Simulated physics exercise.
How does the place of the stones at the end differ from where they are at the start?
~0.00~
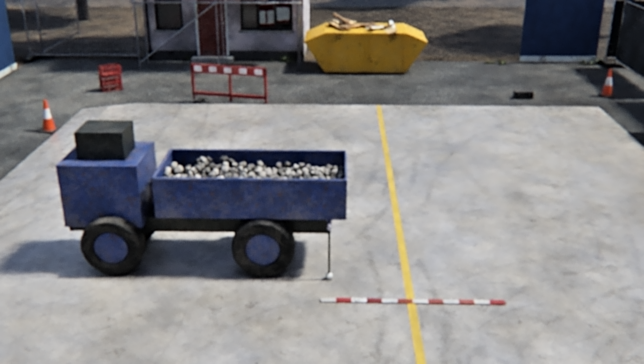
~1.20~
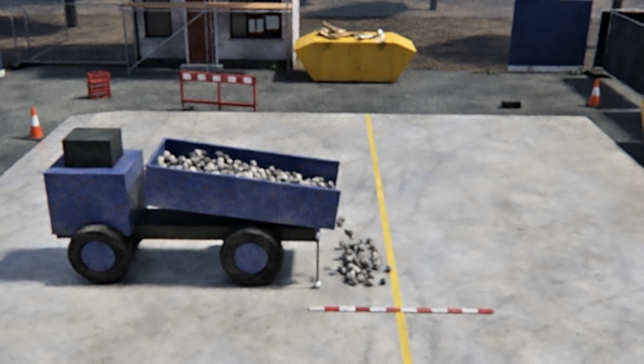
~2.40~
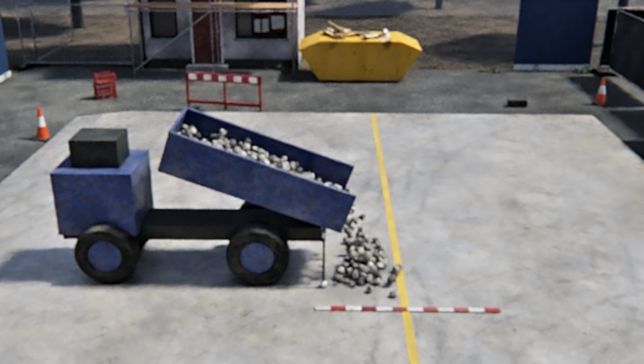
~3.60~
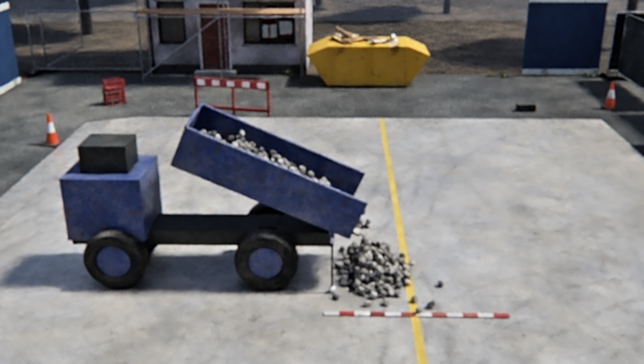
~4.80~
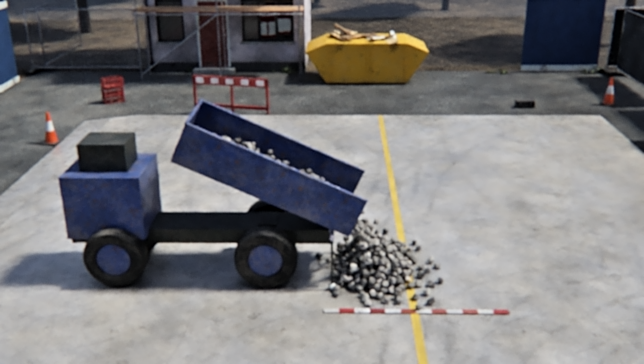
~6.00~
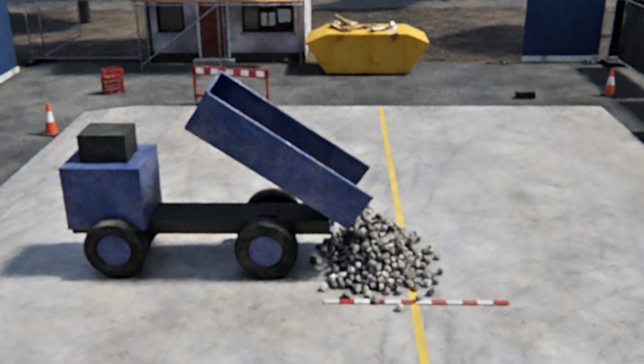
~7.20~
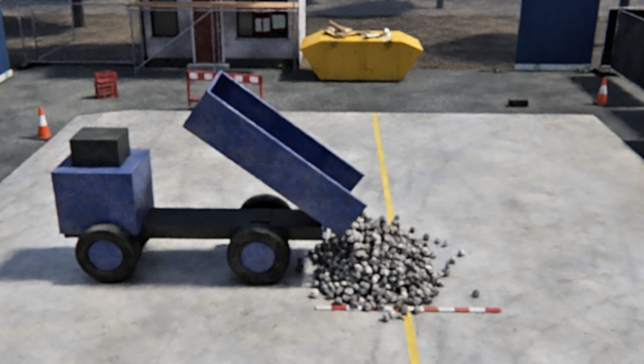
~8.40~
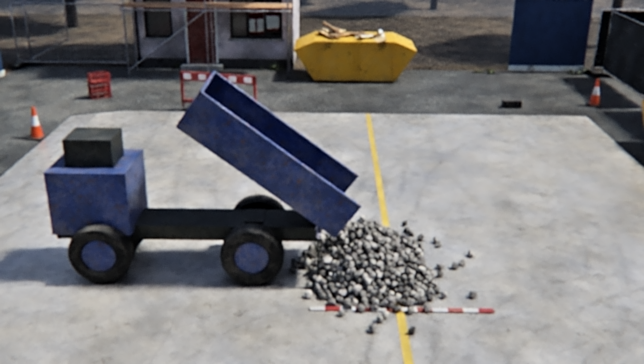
At the start the stones lie in the level blue body of the truck. By the end they are in a heap on the concrete behind it, lower and farther right, with some of them across the yellow line.
